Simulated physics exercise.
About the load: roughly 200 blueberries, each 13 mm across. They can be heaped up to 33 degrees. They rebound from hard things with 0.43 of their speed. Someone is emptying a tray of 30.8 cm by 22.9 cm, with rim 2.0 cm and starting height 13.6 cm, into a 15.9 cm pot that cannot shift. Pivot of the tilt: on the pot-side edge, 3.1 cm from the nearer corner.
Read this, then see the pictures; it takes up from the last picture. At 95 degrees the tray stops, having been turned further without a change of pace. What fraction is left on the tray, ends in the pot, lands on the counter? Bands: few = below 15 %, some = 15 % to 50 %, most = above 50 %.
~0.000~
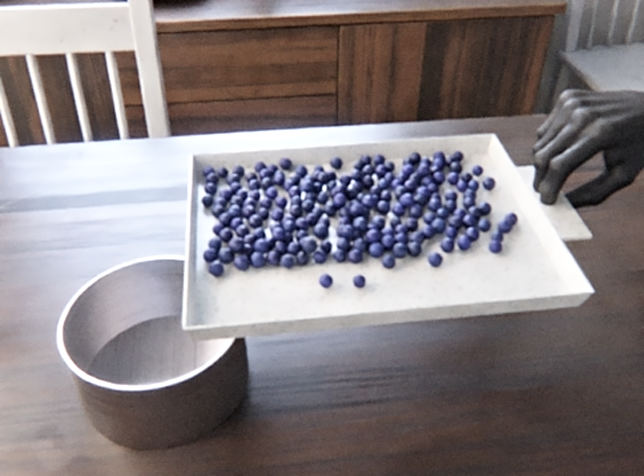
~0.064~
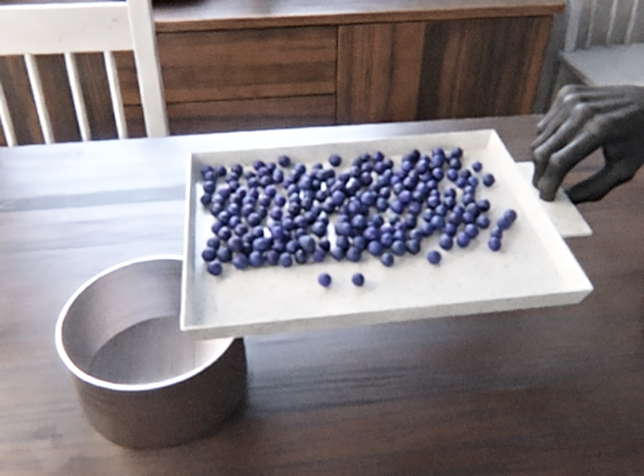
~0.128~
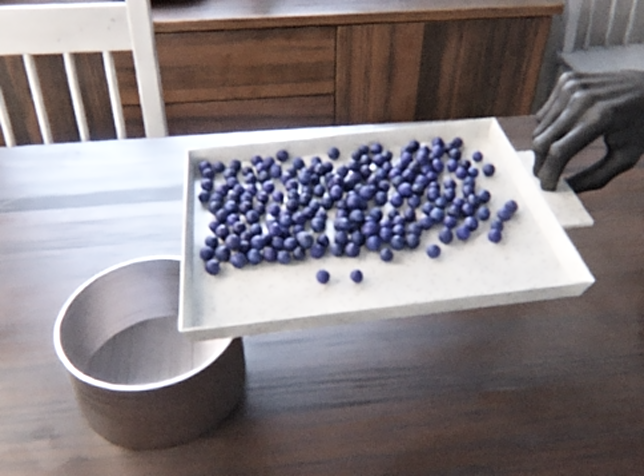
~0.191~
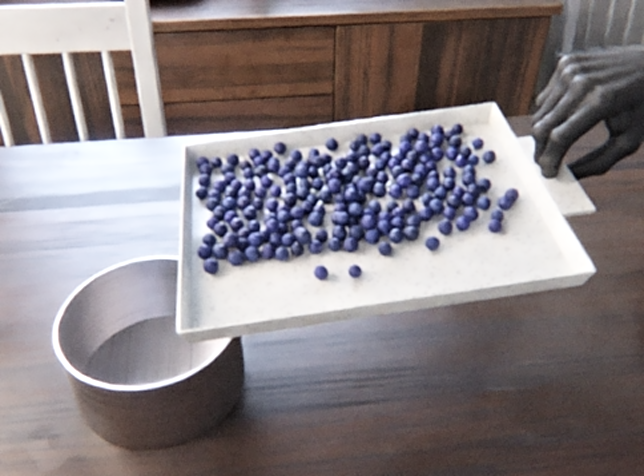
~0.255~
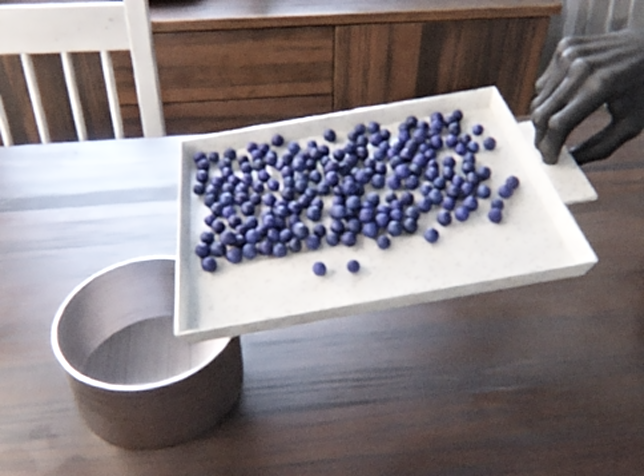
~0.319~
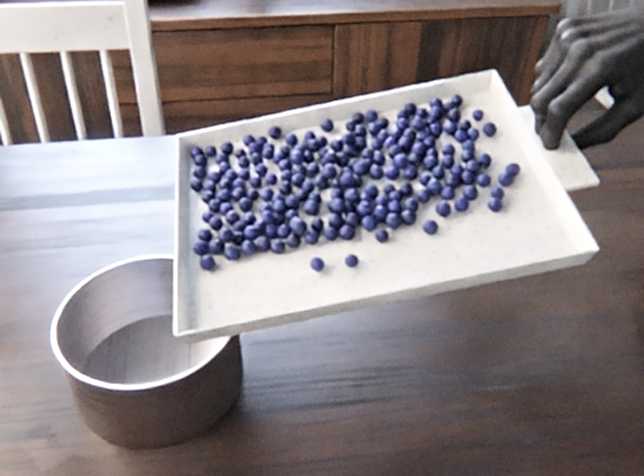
Left on the tray: Few, pot: Some, counter: Most.
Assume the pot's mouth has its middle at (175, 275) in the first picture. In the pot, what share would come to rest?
Estimate: ~ 0 %.
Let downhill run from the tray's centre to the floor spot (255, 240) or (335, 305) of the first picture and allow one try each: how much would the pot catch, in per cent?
That would be close to 55 per cent, then close to 0 per cent.
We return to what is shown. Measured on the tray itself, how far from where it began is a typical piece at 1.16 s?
By then it sits near 9 cm from where it began.
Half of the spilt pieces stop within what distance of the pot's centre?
About 16 centimetres.
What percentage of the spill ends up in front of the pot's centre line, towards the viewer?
I'd put it at around 100 per cent.
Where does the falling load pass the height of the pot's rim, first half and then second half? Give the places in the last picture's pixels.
It passes about (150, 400) first and (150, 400) afterwards.
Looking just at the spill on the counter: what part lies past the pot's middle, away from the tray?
That works out to about 60 percent.
After 1.16 s, tilt 51 degrees; the tray holds 100 %, the pot 0 %.
Then, at 1.71 s, tilt 76 degrees; the tray holds 90 %, the pot 0 %.
After 2.33 s, tilt 95 degrees; the tray holds 0 %, the pot 30 %.
In the end, at 3.0 s, tray 0 %, pot 30 %, counter 70 %.
